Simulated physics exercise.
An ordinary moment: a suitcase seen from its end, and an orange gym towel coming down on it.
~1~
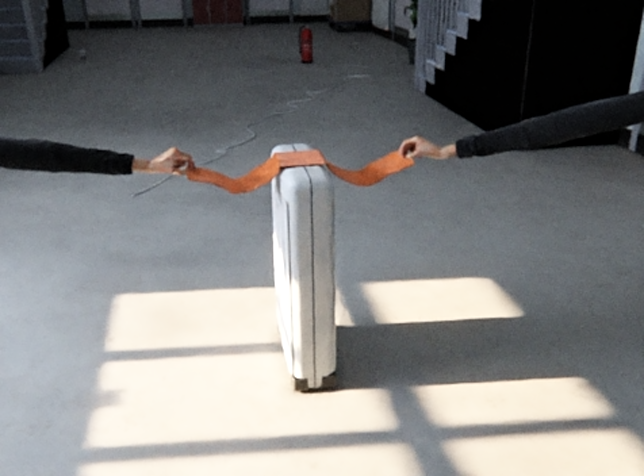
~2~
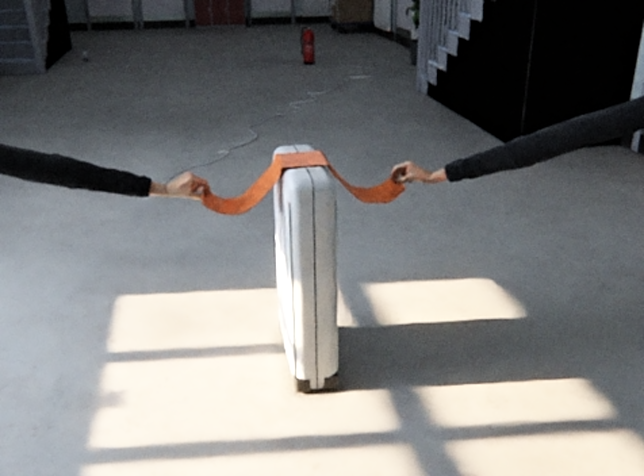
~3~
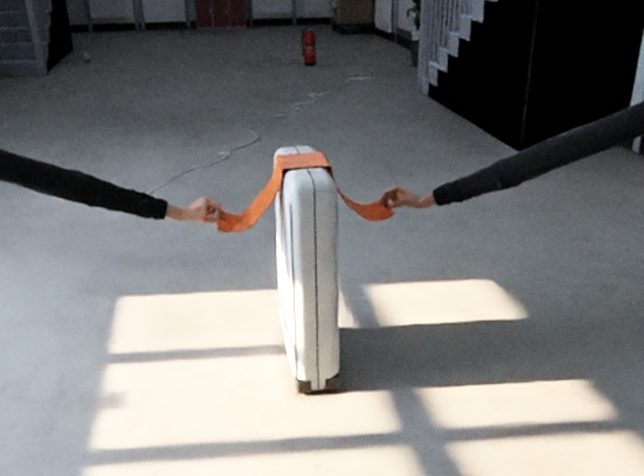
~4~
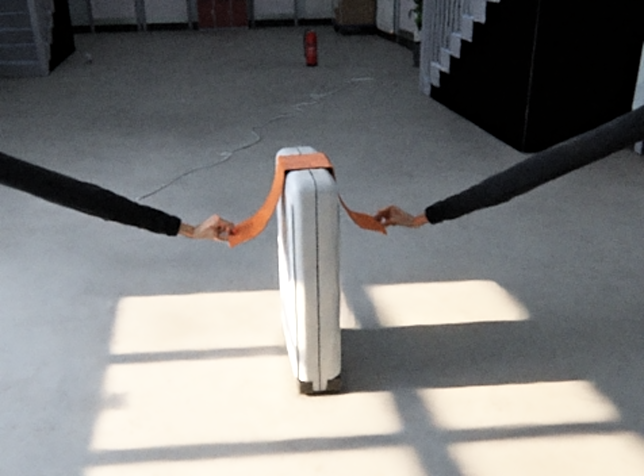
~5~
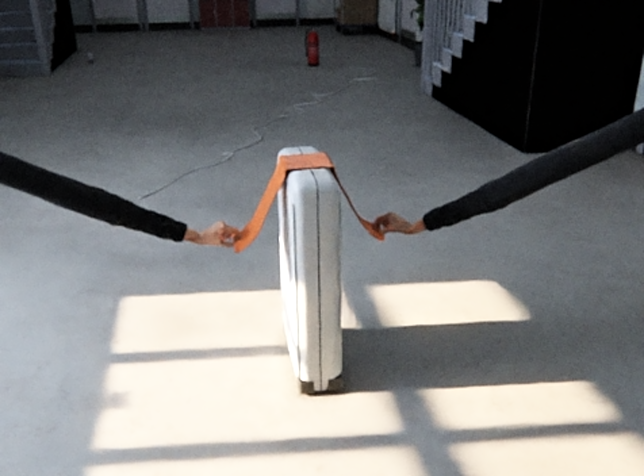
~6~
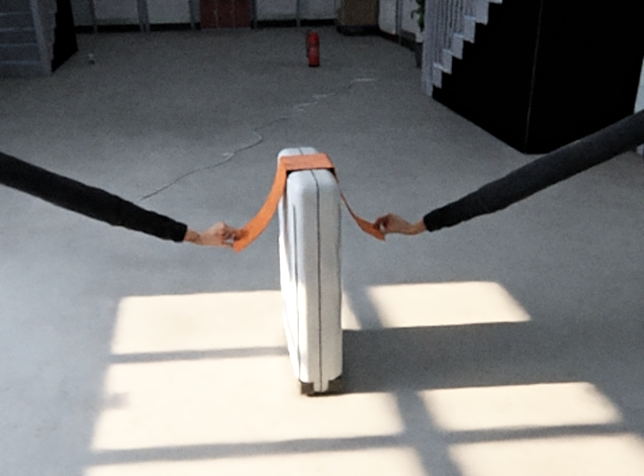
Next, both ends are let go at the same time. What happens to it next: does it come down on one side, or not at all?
Doesn't budge.
Then, 0.22 s later than the last view, gym towel hanging on both sides, left end near (266, 256), right end near (353, 249).
Then, 0.32 s later than the last view, gym towel hanging on both sides, left end near (286, 257), right end near (331, 254).
Finally, gym towel hanging on both sides, left end near (287, 257), right end near (331, 254). The orange gym towel keeps its place.
